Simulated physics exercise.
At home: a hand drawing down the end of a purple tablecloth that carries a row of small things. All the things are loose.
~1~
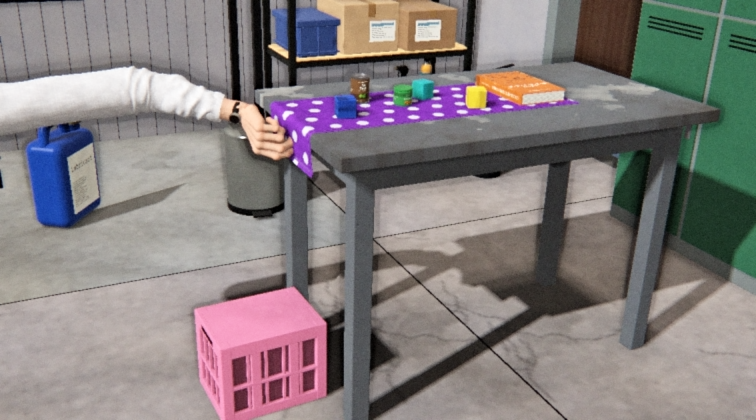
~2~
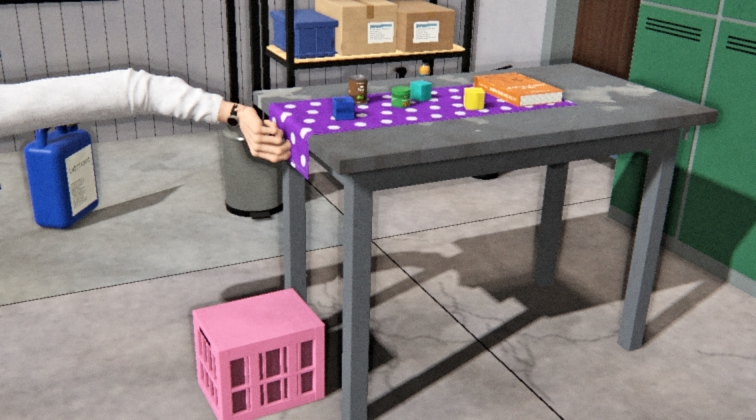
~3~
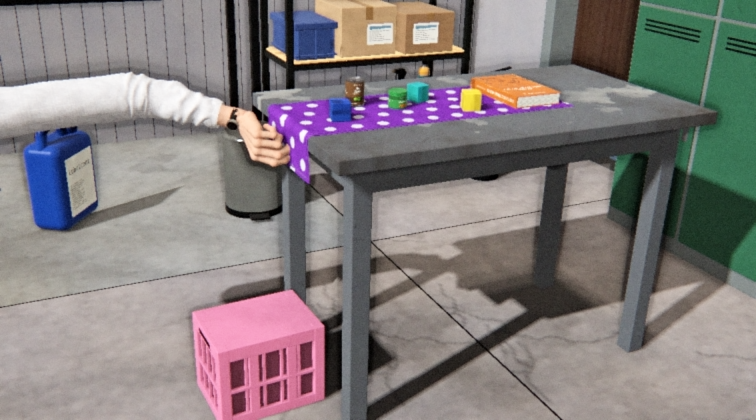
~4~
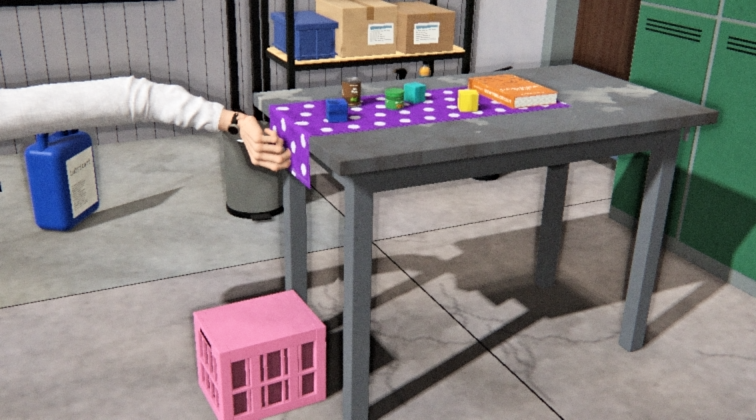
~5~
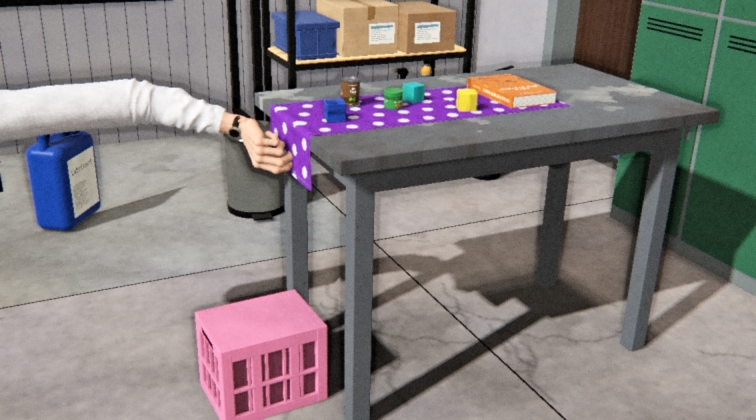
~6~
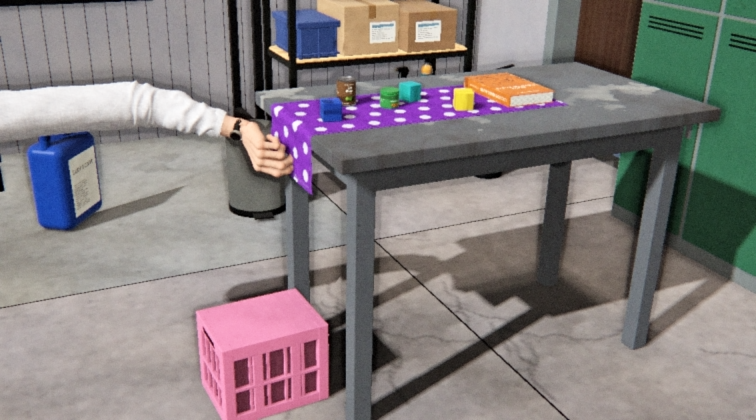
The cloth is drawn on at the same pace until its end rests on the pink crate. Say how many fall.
The answer is four.
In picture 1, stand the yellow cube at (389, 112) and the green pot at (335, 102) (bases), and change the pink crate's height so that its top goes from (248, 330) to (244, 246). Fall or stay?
The yellow cube does not fall, the green pot drops off.
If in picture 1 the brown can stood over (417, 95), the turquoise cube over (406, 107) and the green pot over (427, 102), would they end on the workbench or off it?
The brown can goes over, the turquoise cube tumbles off, the green pot goes over.
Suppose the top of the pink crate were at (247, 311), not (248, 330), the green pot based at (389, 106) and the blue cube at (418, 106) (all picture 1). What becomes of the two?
The green pot drops off; the blue cube drops off.
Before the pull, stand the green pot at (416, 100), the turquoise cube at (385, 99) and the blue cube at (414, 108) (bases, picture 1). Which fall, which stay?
The green pot is carried off, the turquoise cube falls, the blue cube tumbles off.
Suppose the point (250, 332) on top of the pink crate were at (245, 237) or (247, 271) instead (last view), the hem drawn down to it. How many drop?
Then 1 and 2.
Early on, hem near (290, 257); blue cube and brown can gone.
Midway, hem near (289, 301); blue cube, brown can, green pot and turquoise cube gone.
Finally, hem on the crate; blue cube, brown can, green pot and turquoise cube gone. Over the edge go four.
